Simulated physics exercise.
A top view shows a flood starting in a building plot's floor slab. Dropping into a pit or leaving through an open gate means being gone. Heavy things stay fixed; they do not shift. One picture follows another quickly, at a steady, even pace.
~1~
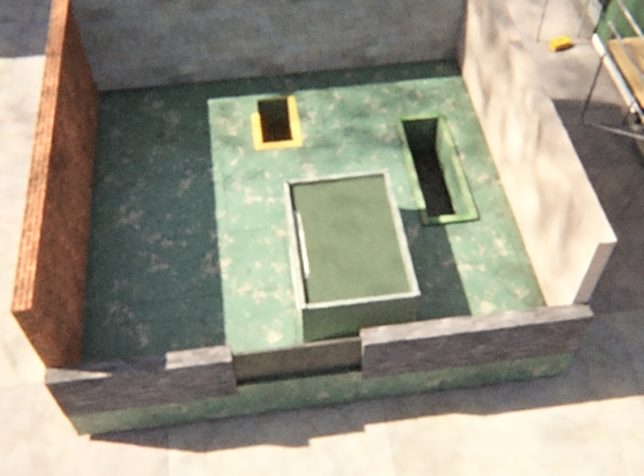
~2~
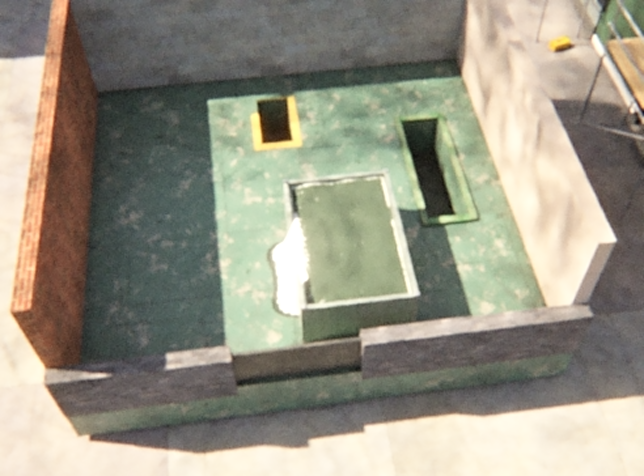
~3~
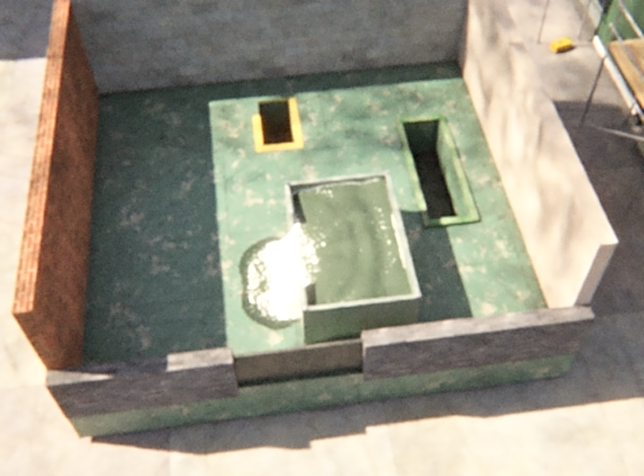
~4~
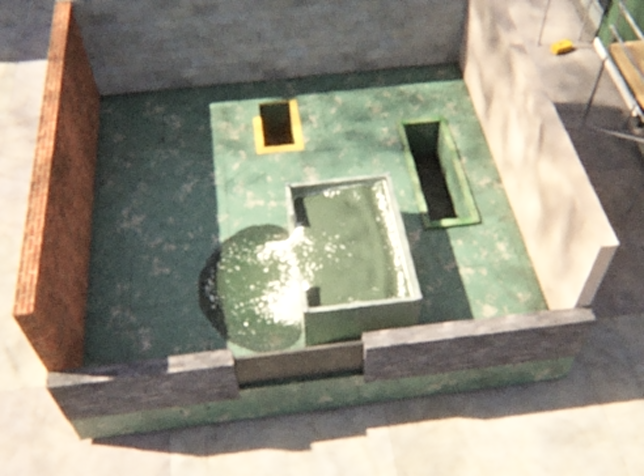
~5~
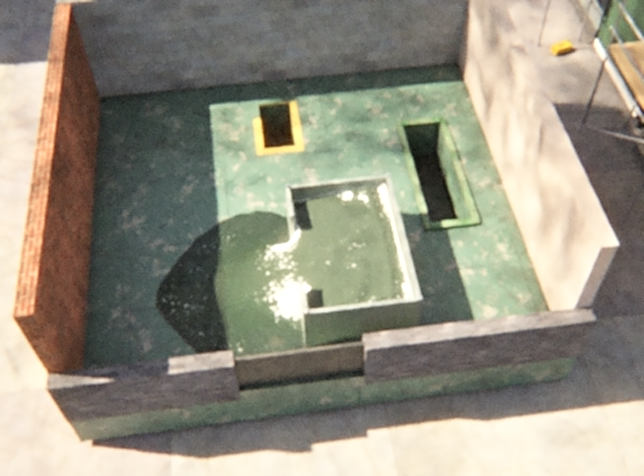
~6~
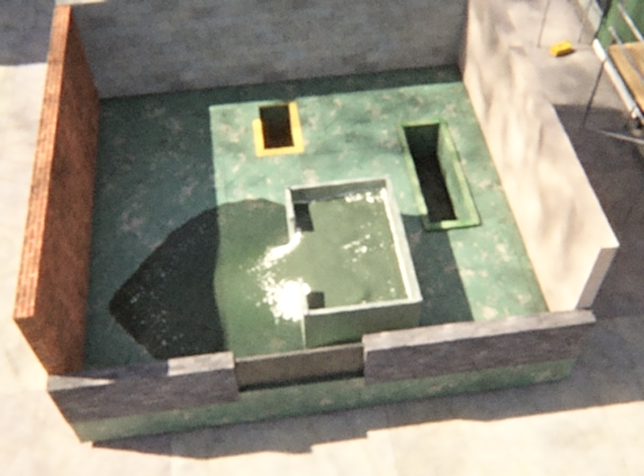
A walled green floor held a still, full tank in its middle, then water burst out through the tank's left side and spread in a widening dark pool toward the brick wall on the left.
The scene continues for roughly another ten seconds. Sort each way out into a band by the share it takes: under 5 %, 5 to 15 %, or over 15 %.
Shares: The gate takes under 5 %; the green pit takes under 5 %; the yellow pit takes over 15 %.
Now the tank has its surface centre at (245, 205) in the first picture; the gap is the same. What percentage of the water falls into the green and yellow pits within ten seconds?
Per cent: Green 8, yellow 15.
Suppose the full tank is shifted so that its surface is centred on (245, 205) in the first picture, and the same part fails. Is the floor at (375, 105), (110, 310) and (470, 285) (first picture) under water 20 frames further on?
Going through the three spots, I'd say high and dry, swamped, swamped.
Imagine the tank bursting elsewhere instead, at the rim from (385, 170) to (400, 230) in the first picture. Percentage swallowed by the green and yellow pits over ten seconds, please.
Green 40 %, yellow 4 %.
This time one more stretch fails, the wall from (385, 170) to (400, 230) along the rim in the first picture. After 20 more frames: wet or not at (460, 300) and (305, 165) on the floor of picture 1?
As listed: Under water, not flooded.
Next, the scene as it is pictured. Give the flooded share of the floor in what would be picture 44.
Near 70 in a hundred.
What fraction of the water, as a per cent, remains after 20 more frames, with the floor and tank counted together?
That works out to about 100 percent.
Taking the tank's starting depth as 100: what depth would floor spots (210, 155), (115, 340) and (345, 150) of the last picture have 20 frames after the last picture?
Respectively 2, 20 and 0 per cent.
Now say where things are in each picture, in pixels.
In the first frame, the open tank at (347, 238) is whole and still.
In the second frame, water pours out at (297, 266) and has run to (286, 312).
In the third frame, water pours out at (299, 268) and has run to (252, 311).
In the fourth frame, water pours out at (299, 271) and has run to (204, 299).
In the fifth frame, the front is at (162, 302), out from the gap at (300, 272).
In the sixth frame, the front is at (115, 306), out from the gap at (299, 273).
A moment on, water covers 30 % of the floor; the gate 0 %, the green pit 0 %, the yellow pit 0 %.
Next, water covers 35 % of the floor; the gate 0 %, the green pit 0 %, the yellow pit 0 %.
Then, water covers 45 % of the floor; the gate 0 %, the green pit 0 %, the yellow pit 0 %.
Later, water covers 70 % of the floor; the gate 0 %, the green pit 0 %, the yellow pit 5 %.
In the end, water covers 95 % of the floor; the gate 0 %, the green pit 1 %, the yellow pit 19 %.
